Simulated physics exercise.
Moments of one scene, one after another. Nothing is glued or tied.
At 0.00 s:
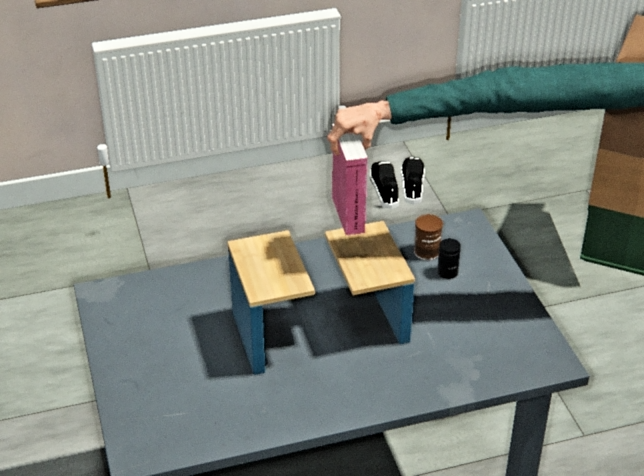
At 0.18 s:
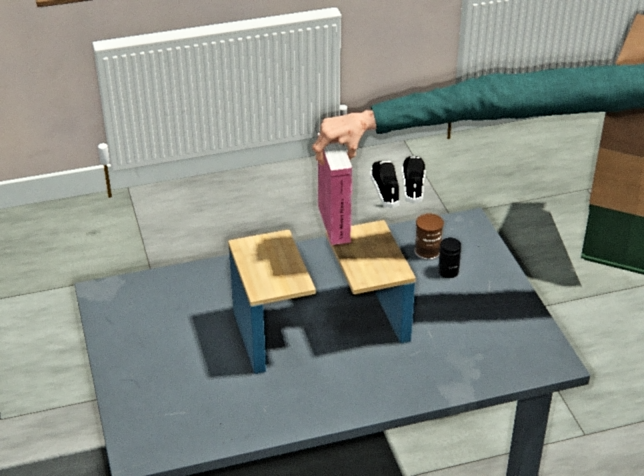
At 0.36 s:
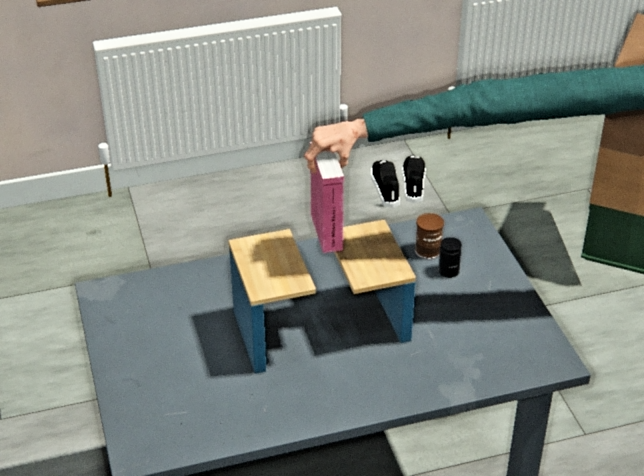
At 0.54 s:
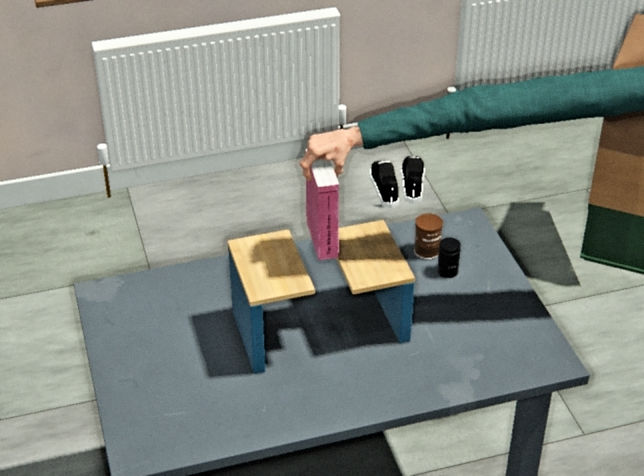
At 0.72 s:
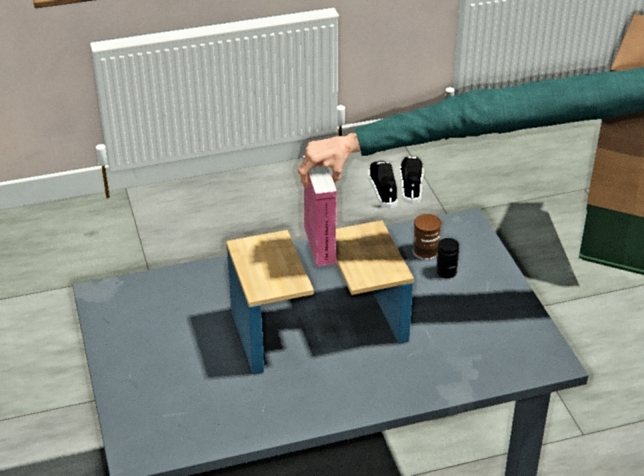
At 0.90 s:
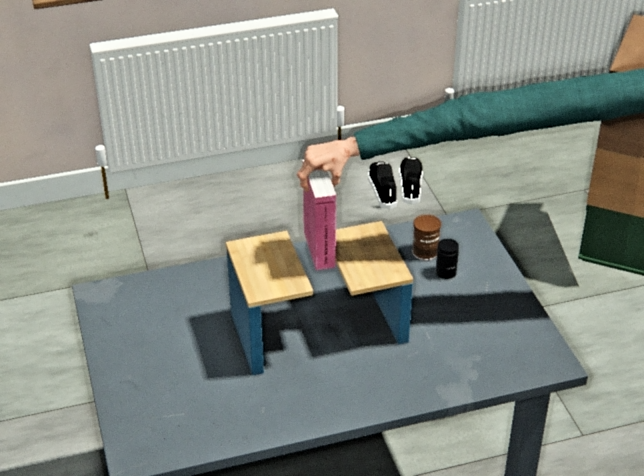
On a grey table, a green-sleeved arm moving a pink book left and down over the gap between two wooden-topped stands, then holding it still.
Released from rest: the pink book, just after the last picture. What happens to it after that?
It drops to the table.
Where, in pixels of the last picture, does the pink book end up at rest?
End position, last frame: About (320, 296).
After 1.10 s, pink book slid a little near (319, 230).
After 1.20 s, pink book slid about its own width near (320, 276).
After 1.30 s, pink book slid well along near (320, 291).
At rest (1.9 s), moved from the start, pink book; the other 2 in place. Seen from the same camera at the end, pink book near (320, 297). The book reaches the table.
